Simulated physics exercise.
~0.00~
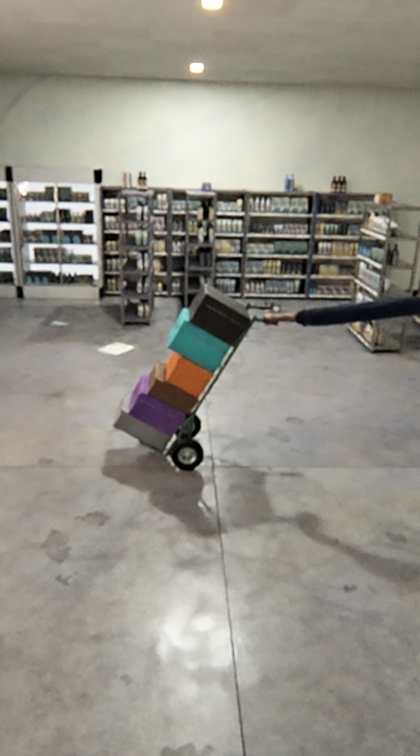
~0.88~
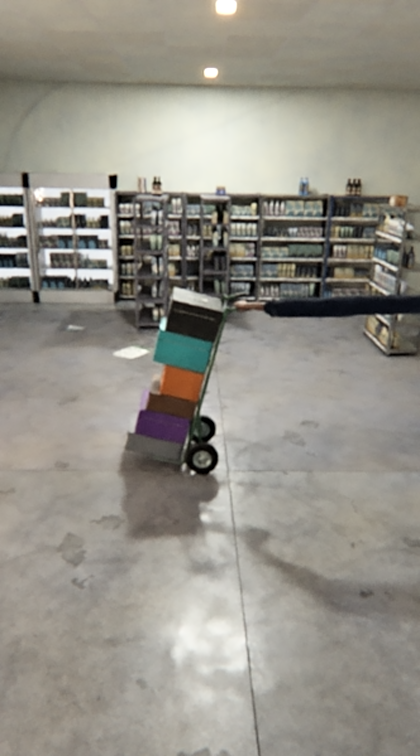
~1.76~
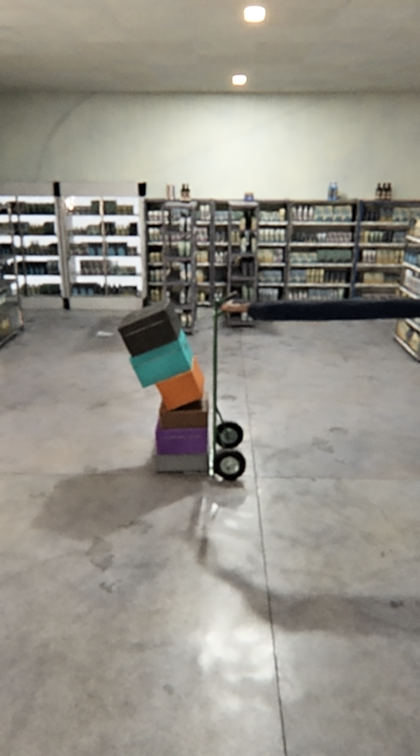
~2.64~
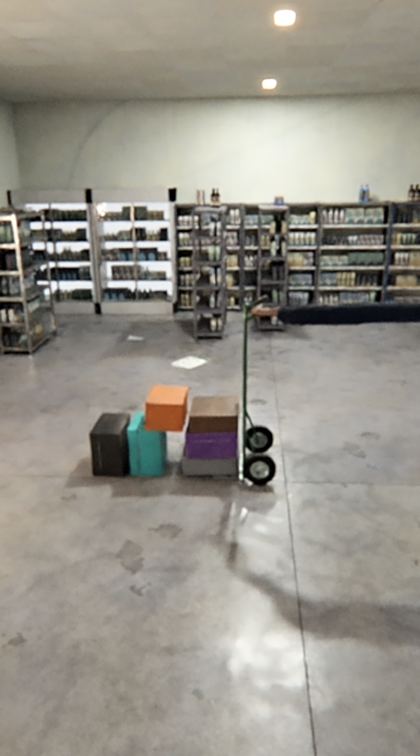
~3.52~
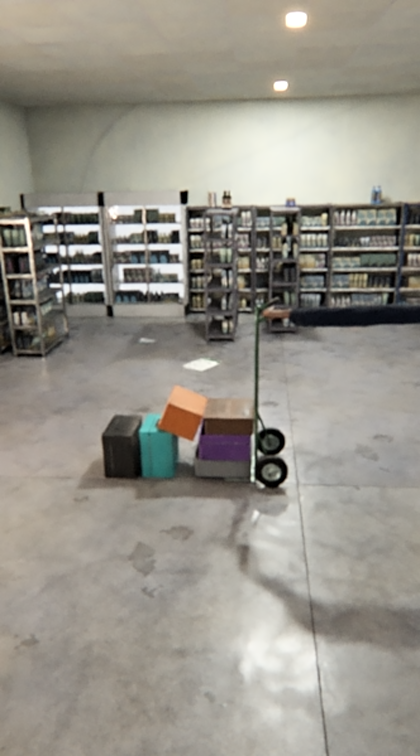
A two-wheeled hand truck, steadied by a dark-sleeved arm reaching in from the right, leans back with a stack of boxes in a concrete-floored storeroom, seen from the front with stocked shelves and lit cabinets behind. Grey sits lowest, then purple, brown, orange, turquoise and black on top. The arm tips the truck upright, and the upper three boxes lean away to the left. The black and turquoise boxes drop to the floor and stand side by side. The orange one ends tilted between the turquoise box and the brown one, while brown, purple and grey stay stacked.
